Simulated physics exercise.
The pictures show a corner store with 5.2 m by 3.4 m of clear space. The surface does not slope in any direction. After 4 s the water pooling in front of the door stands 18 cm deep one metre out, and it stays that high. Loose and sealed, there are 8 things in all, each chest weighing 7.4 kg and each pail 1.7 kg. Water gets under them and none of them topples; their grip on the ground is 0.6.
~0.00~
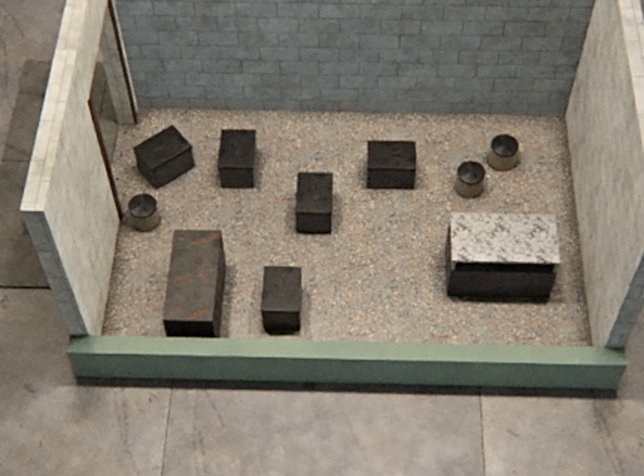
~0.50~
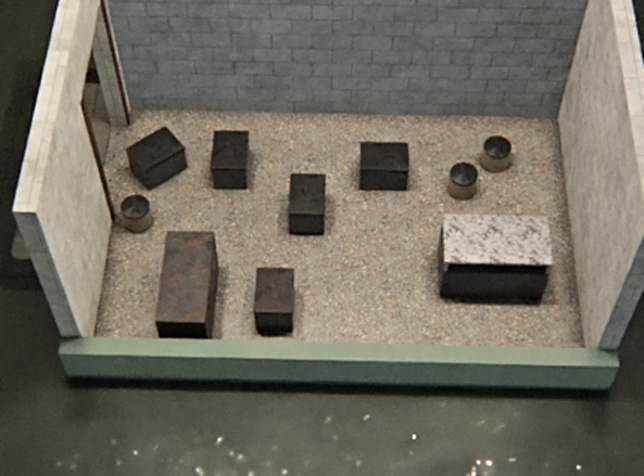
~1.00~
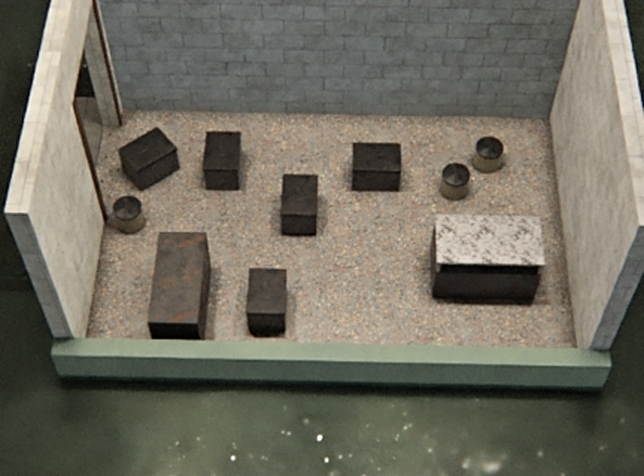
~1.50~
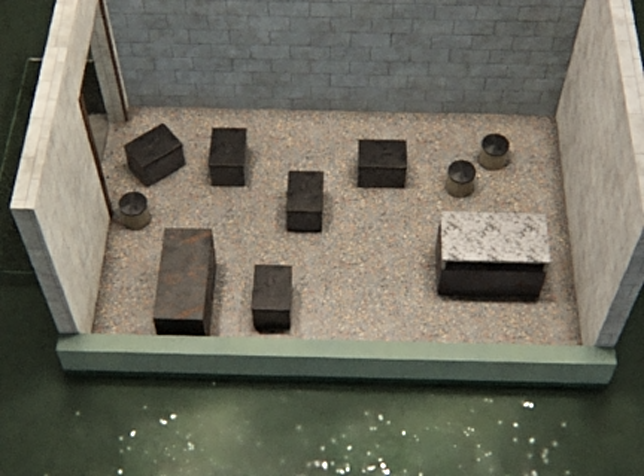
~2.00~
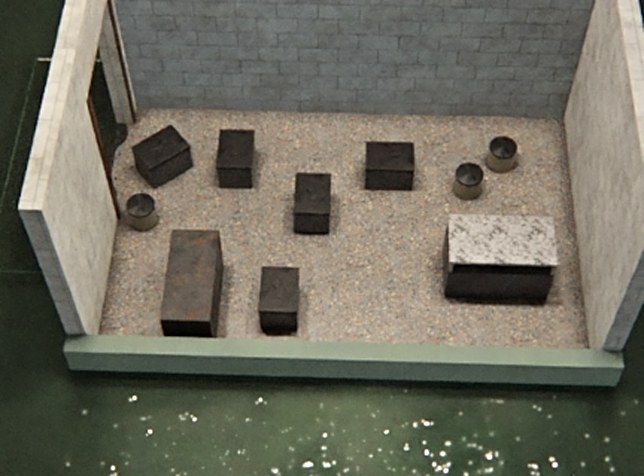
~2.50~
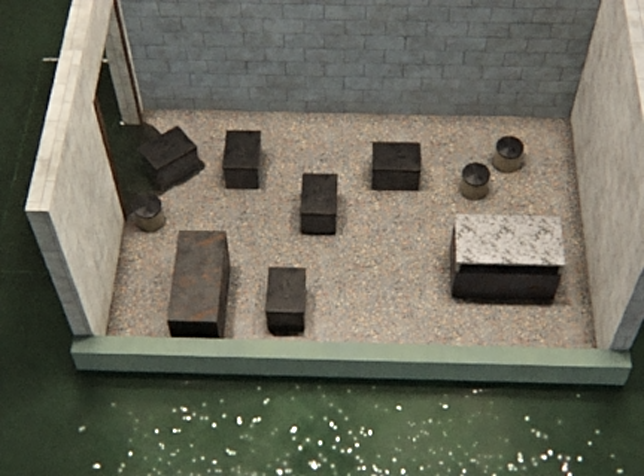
We see dark boxes and small round containers in a walled room with a speckled floor. Dark green water spreads over the grey ground outside, glinting in front, and darkens the floor's left edge while the objects stay in place.
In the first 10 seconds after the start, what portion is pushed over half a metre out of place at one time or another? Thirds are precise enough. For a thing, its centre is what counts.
I bet the count comes out high.
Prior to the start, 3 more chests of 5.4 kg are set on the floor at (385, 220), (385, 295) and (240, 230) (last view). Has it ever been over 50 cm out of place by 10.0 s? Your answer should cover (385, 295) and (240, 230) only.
Order as asked: Farther and farther.
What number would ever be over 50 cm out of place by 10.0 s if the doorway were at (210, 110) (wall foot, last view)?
In that case the number is 5.
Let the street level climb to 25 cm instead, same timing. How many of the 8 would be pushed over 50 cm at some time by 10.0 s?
Under that setup the answer is 6.
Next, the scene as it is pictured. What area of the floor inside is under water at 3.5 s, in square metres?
Wet: Near 2.0 m2.
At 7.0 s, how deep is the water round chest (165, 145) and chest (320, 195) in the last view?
Some 3 cm at the first, some 4 cm at the second.
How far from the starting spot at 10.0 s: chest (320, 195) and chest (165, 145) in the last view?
Shifts: 200 cm / 450 cm.
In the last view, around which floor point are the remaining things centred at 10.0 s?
Mean floor pixel: About (464, 250).
After 3.5 s 0 of 8 are over 50 cm from their spots; 0 afloat.
After 4.5 s 1 of 8 are over 50 cm from their spots; 0 afloat.
After 7.0 s 5 of 8 are over 50 cm from their spots; 2 afloat.
After 10.0 s 6 of 8 are over 50 cm from their spots, and 6 have been at some point; 7 afloat.
